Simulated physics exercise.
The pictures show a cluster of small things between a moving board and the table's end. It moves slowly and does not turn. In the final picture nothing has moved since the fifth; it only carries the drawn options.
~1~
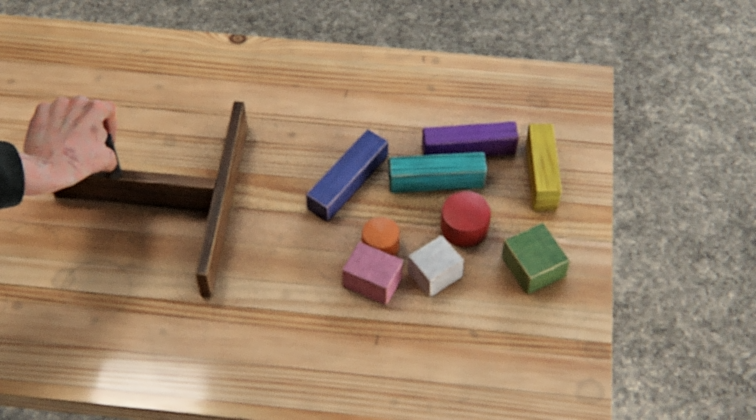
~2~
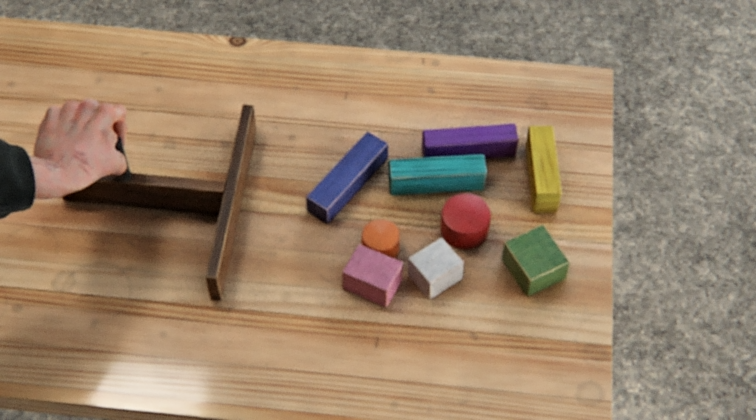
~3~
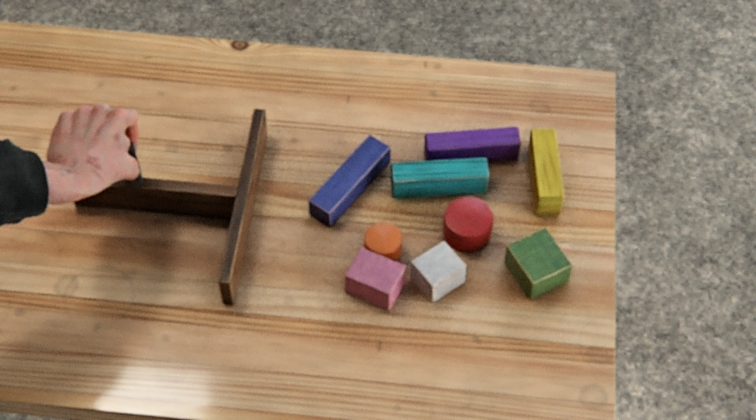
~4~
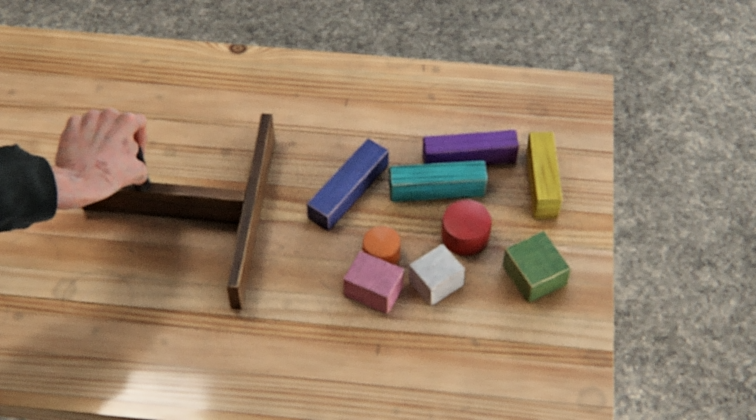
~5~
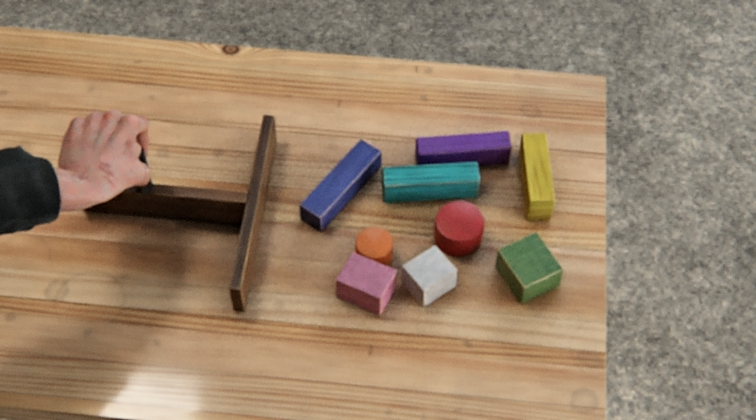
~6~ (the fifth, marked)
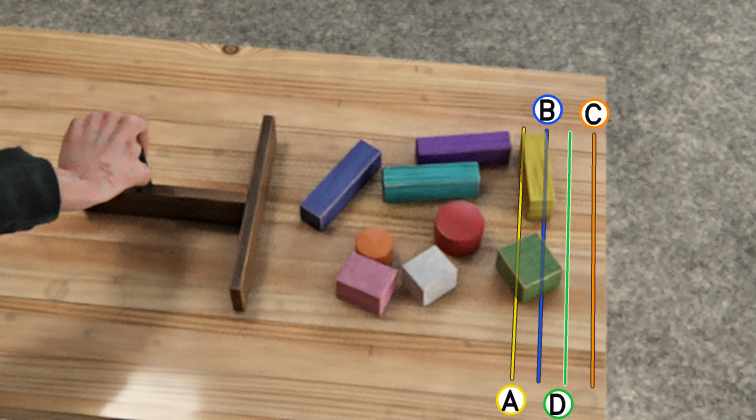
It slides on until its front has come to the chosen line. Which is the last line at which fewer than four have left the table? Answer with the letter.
It should halt at A.
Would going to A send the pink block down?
By then, no.
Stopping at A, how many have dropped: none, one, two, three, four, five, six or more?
By then, two.
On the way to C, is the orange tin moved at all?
By then, yes.
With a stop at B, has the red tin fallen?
No.
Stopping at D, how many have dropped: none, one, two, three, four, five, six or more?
Six or more.
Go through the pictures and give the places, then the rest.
In the first picture, orange tin (381, 239); turquoise stick (437, 172); yellow stick (543, 167).
In the second picture, board (230, 187); pink block (373, 275).
In the third picture, board (243, 191); white block (438, 272).
In the fourth picture, board (251, 196); green block (536, 267).
In the fifth picture, board (253, 198); orange tin (374, 249); turquoise stick (430, 182); yellow stick (536, 176).
On the marked copy, A at (518, 245); B at (543, 248); C at (593, 252); D at (568, 250).
Taking A. A third of the way, board (347, 206); pink block (374, 283); turquoise stick (436, 183).
Two thirds of the way, board (442, 214); yellow stick (589, 182); green block (557, 263).
When it is over, board (517, 221); yellow stick over the edge; green block over the edge; two fallen.
As for the rest, B drops four; C drops nine; D drops six.
